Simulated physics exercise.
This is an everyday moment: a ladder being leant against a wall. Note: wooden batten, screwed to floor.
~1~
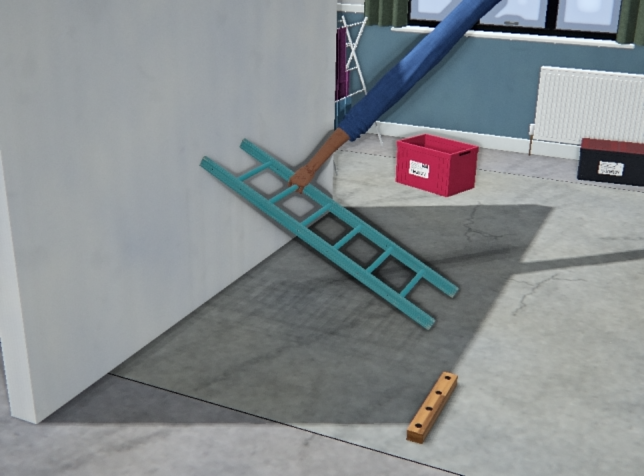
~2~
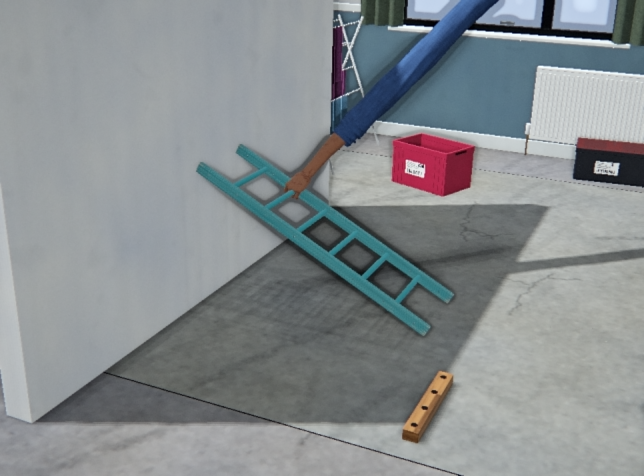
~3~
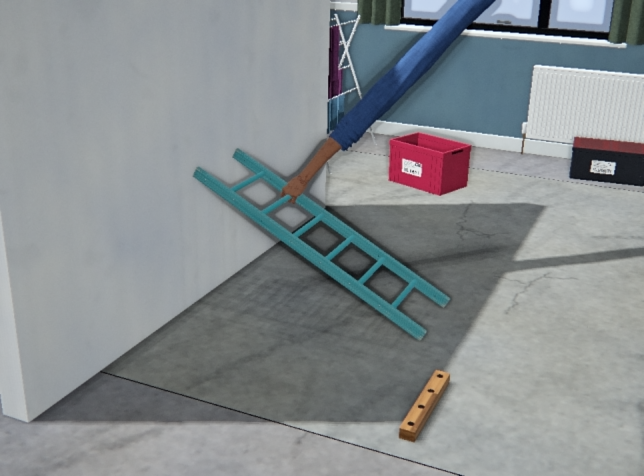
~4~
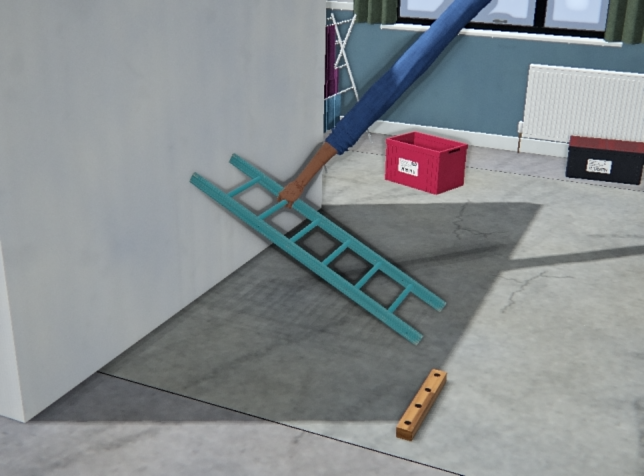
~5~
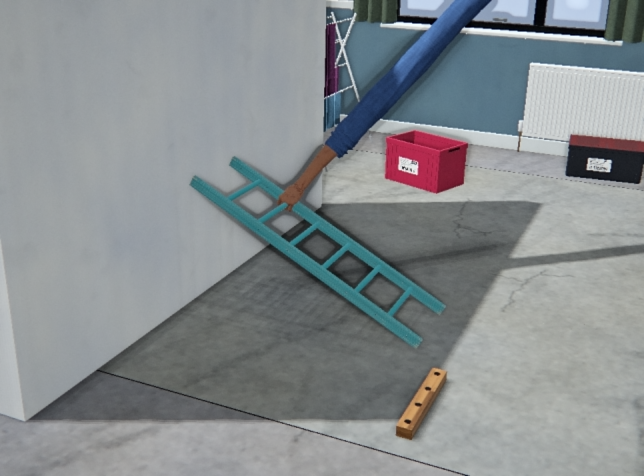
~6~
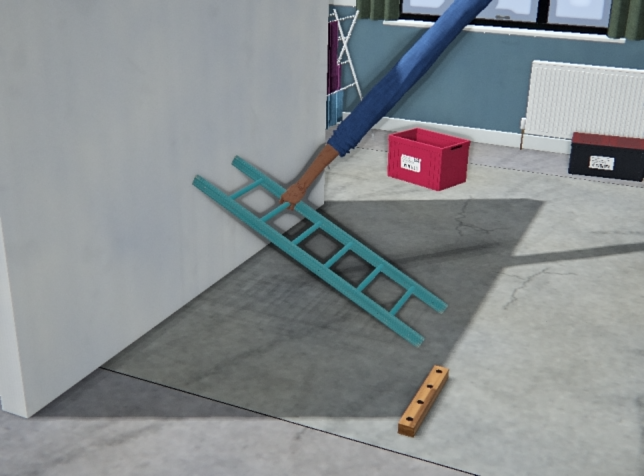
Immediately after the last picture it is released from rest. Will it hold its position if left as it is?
No, it drops.
Then, 0.22 s past the last view, turquoise ladder leaning 7° off how it started near (327, 259).
Then, 0.30 s past the last view, turquoise ladder leaning 14° off how it started near (331, 276).
Then, 0.36 s past the last view, turquoise ladder leaning 22° off how it started near (335, 294).
Finally, the turquoise ladder slips down, near (337, 304).
